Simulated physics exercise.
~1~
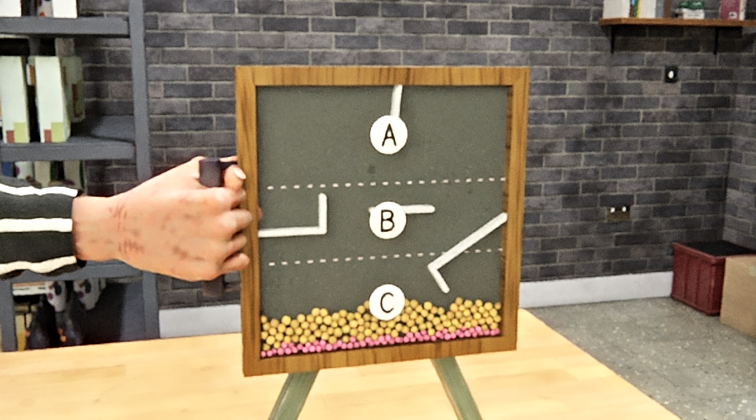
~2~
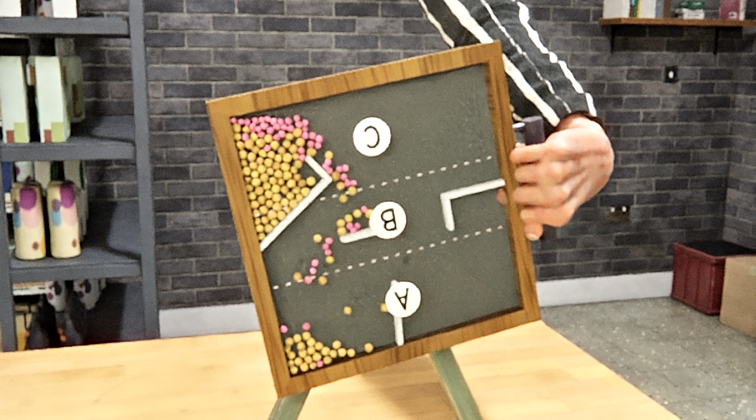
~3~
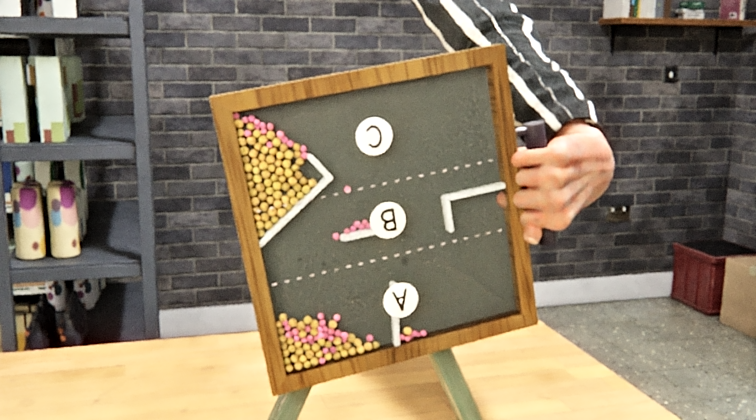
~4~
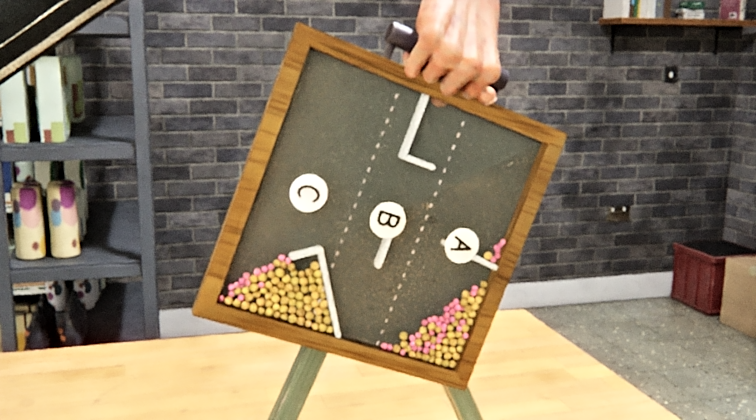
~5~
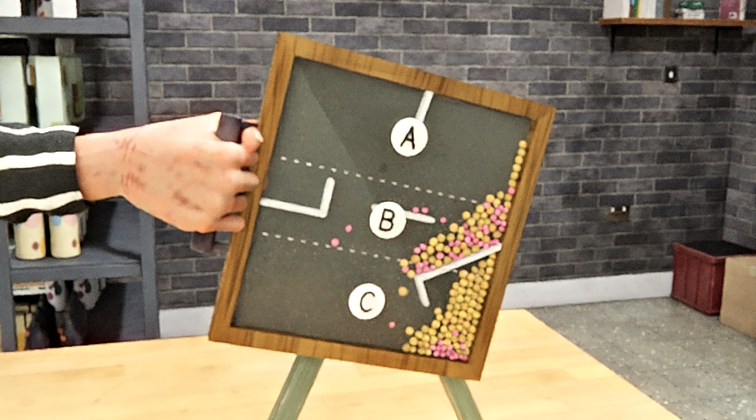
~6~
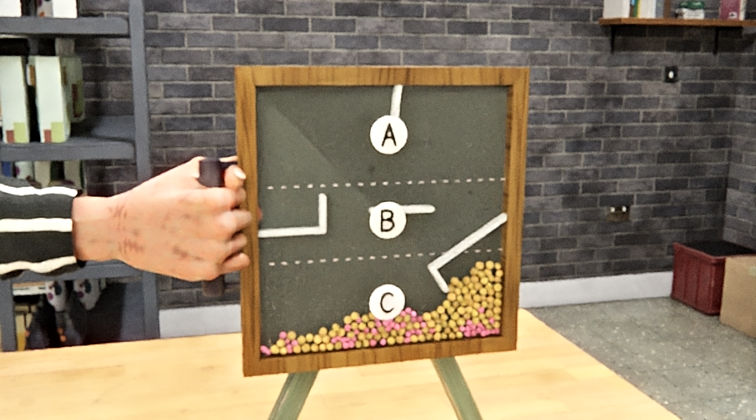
At the start, a hand holds the left side of an upright wooden-framed box, where pale yellowish beads lie over smaller pink ones along the bottom, in the band marked C. The hand turns the box clockwise until it is almost upside down, and beads spill past the ledges toward band A, while many stay caught in the corner behind the angled bar. Next, the box swings back counterclockwise, its handle passing over the top, and the beads slide and tumble to the right side. Finally it stands level again, with all the beads mixed in band C, heaped highest at the right.
